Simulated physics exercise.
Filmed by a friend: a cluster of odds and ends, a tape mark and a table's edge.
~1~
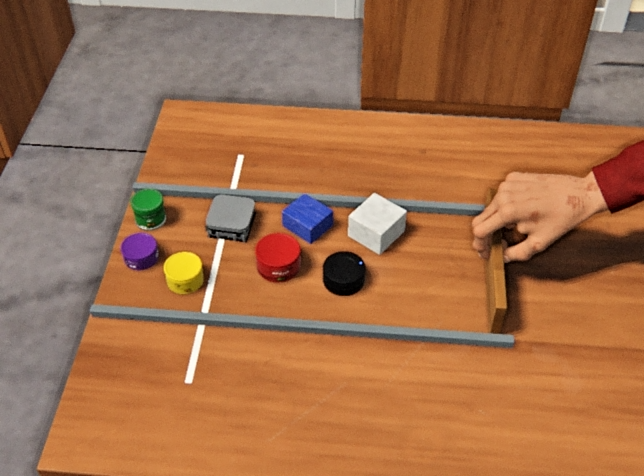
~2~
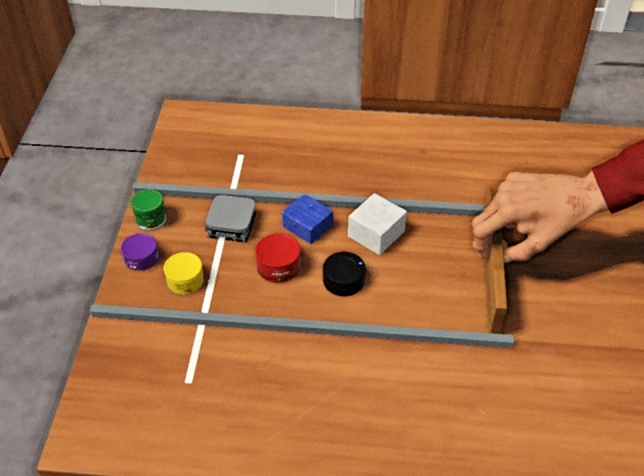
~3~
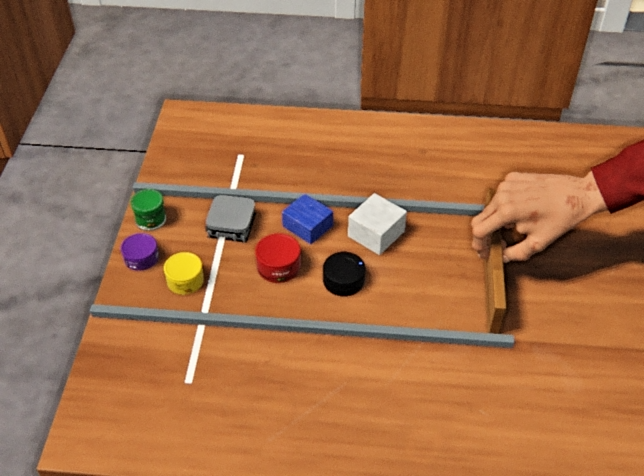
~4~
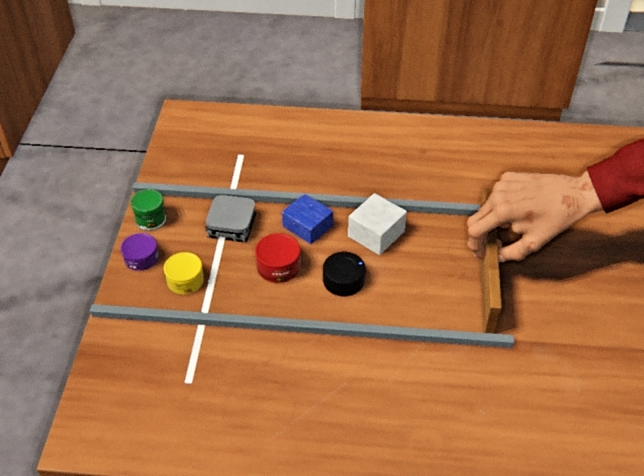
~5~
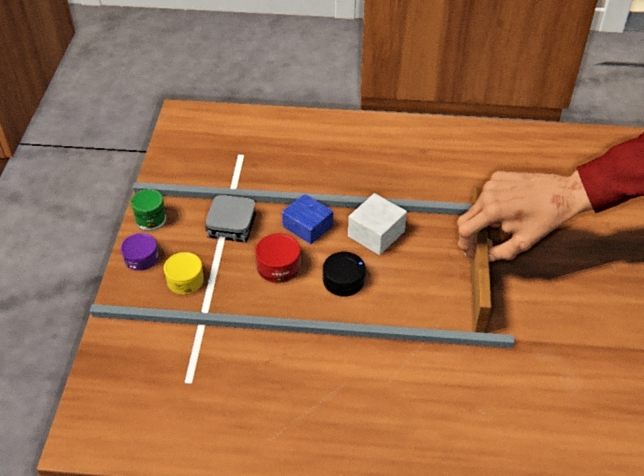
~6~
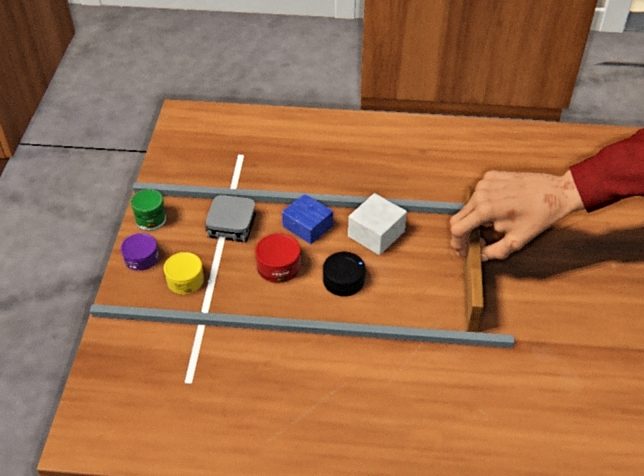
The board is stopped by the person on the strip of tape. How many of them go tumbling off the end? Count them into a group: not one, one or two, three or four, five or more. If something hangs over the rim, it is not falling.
I expect that one or two will fail to stay on the table.
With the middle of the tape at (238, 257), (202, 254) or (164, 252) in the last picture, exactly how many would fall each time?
First 1, then 3, then 5.
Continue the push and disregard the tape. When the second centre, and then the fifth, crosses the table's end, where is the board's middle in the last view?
About (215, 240) and about (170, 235).
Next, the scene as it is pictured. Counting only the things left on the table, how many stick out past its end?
Number: 2.
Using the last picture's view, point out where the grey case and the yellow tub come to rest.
Final positions - grey case around (127, 213), yellow tub around (160, 283).
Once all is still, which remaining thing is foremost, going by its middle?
The foremost one is the grey case.
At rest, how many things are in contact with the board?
Contact count: 2.
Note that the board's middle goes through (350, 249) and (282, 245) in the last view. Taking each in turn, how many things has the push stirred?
Tally at point one: 3; at point two: 5.
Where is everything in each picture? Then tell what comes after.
Green pot (149, 210); purple tub (140, 252); yellow tub (184, 273); board (494, 259); tape (218, 255), in the first picture.
Purple tub (140, 252); board (494, 259), in the second picture.
Yellow tub (184, 274); blue block (308, 219), in the third picture.
Green pot (149, 210); red tub (278, 258), in the fourth picture.
Purple tub (140, 252); black lid (344, 274), in the fifth picture.
Green pot (149, 210); purple tub (140, 252); yellow tub (184, 274); board (472, 258); tape (218, 255), in the sixth picture.
Soon after, none off yet; green pot at rest near (149, 210); purple tub at rest near (140, 252); yellow tub at rest near (184, 274).
At rest, the number that fall off is one or two; fallen, green pot.
